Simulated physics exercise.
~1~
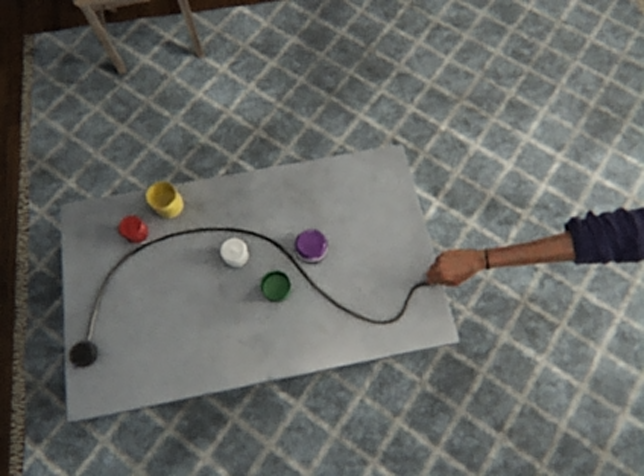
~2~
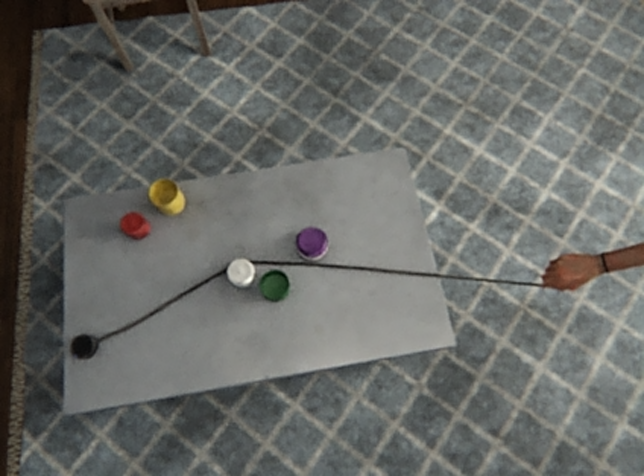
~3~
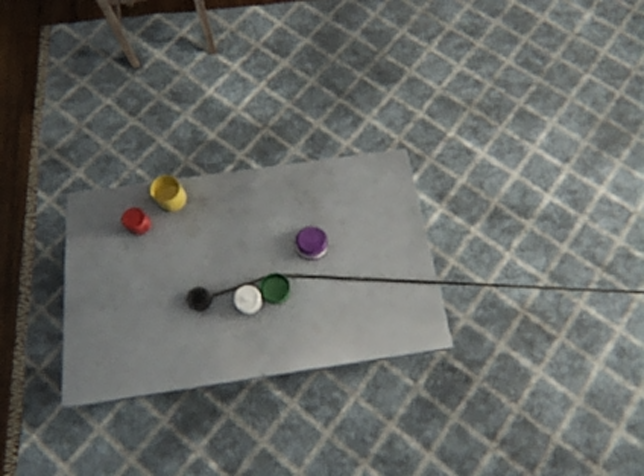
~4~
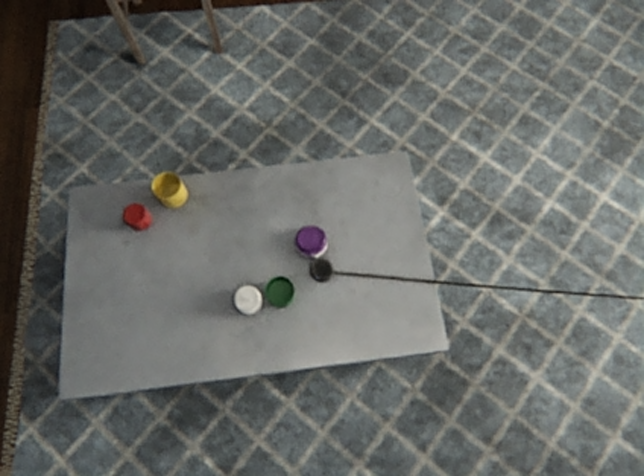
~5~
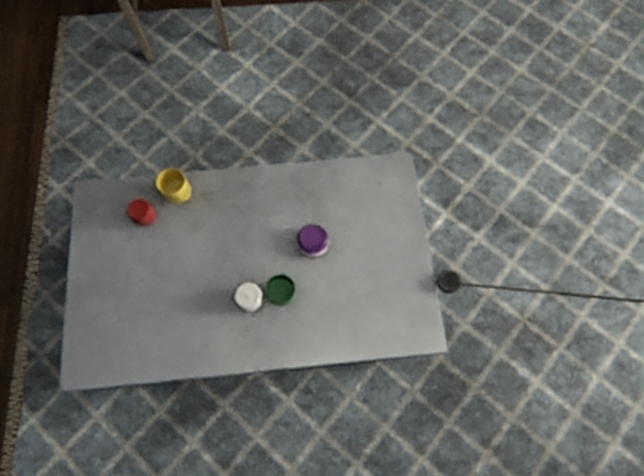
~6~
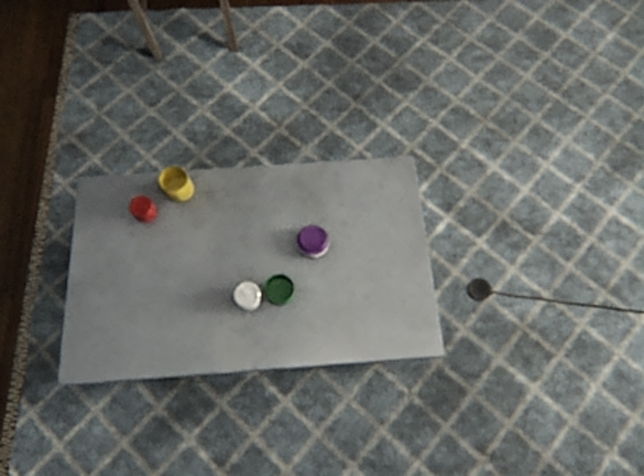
A hand pulls a black cord rightward off the table, dragging the white pot against the green cup.
